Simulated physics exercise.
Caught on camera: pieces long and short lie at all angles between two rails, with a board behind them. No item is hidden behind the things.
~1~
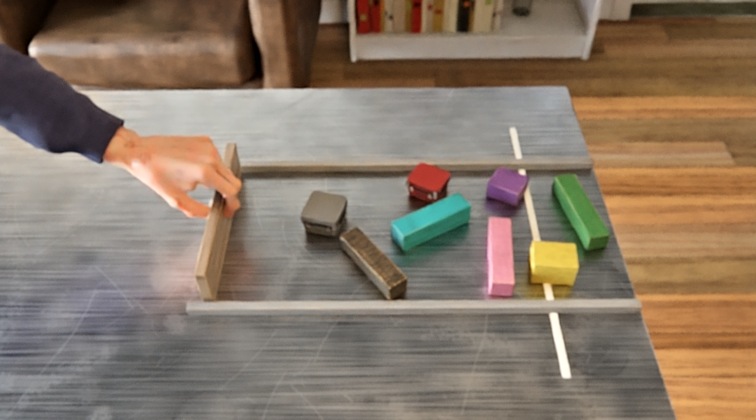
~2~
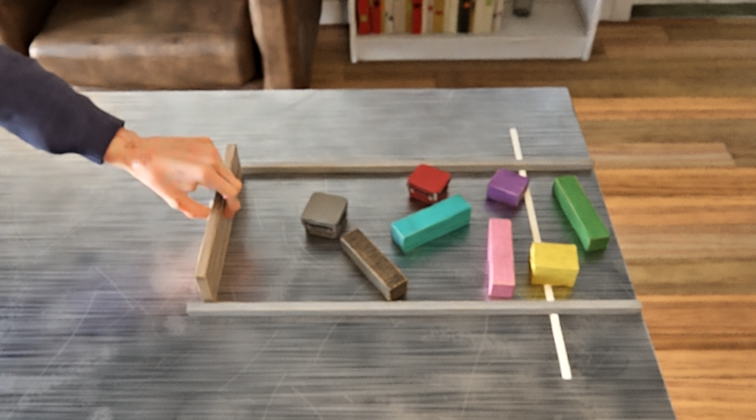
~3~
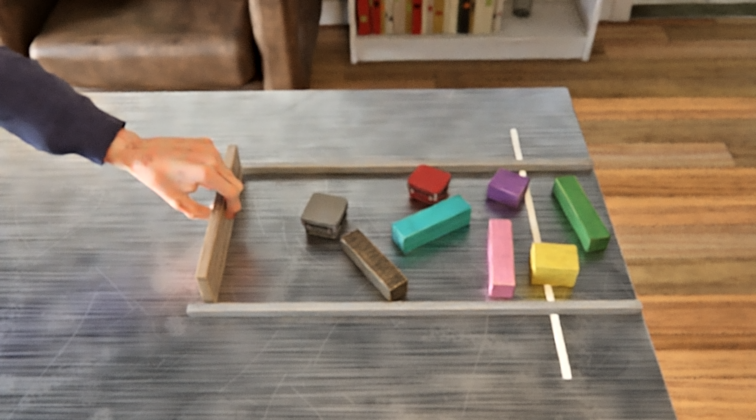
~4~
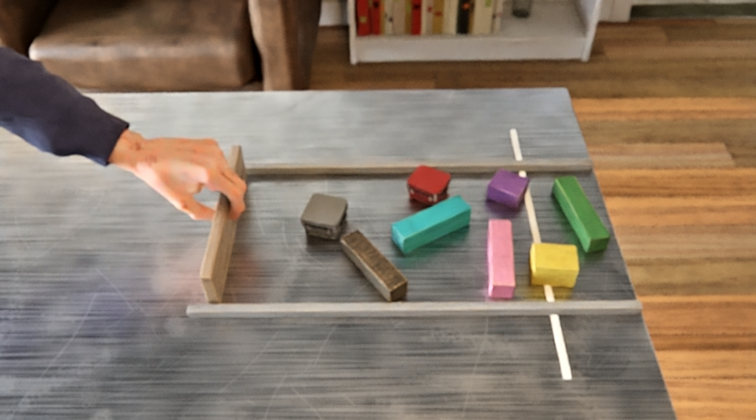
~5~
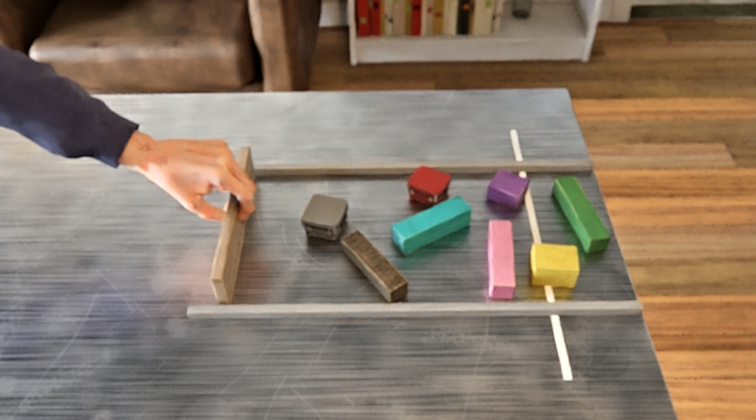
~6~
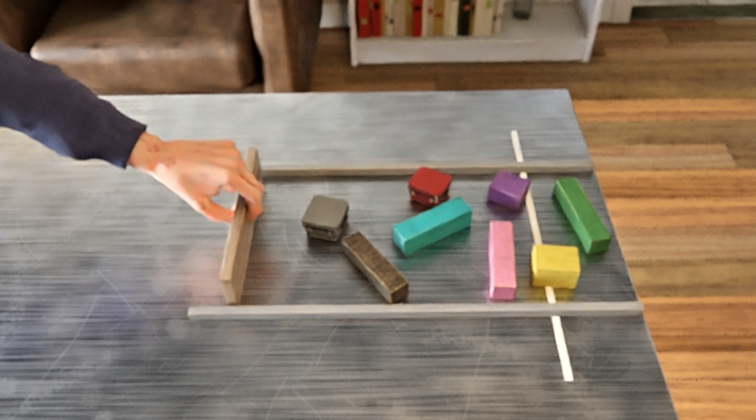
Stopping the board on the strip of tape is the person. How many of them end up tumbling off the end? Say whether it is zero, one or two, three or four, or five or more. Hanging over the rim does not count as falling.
Dropped: One or two.
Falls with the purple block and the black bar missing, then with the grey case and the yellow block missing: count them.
Well, the first time you'd get 0, and the next time 0.
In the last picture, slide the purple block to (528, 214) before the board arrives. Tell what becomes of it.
So it drops, then.
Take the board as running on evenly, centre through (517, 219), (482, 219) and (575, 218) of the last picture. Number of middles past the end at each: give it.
It comes out as 0, then 0, then 5.
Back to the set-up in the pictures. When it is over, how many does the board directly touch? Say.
Result: 3 in all.
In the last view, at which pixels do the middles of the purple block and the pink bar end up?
The purple block stops around (579, 186); the pink bar around (599, 264).
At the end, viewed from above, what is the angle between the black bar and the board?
Some 0 degrees.
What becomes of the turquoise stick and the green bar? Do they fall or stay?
The turquoise stick keeps its place, while the green bar comes off.
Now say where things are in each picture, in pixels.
Green bar (580, 211); yellow block (553, 263); purple block (508, 186); board (221, 218); tape (535, 231), in the first picture.
Yellow block (553, 265); turquoise stick (432, 223), in the second picture.
Purple block (508, 188); board (222, 220), in the third picture.
Green bar (580, 212); pink bar (501, 258), in the fourth picture.
Yellow block (554, 266); red case (429, 187), in the fifth picture.
Green bar (581, 214); yellow block (554, 267); purple block (509, 189); board (244, 222); tape (537, 234), in the sixth picture.
Early on, none off yet; green bar at rest near (581, 214); yellow block at rest near (554, 267); purple block at rest near (509, 189).
Finally, the number that fall off is one or two; lost, green bar.
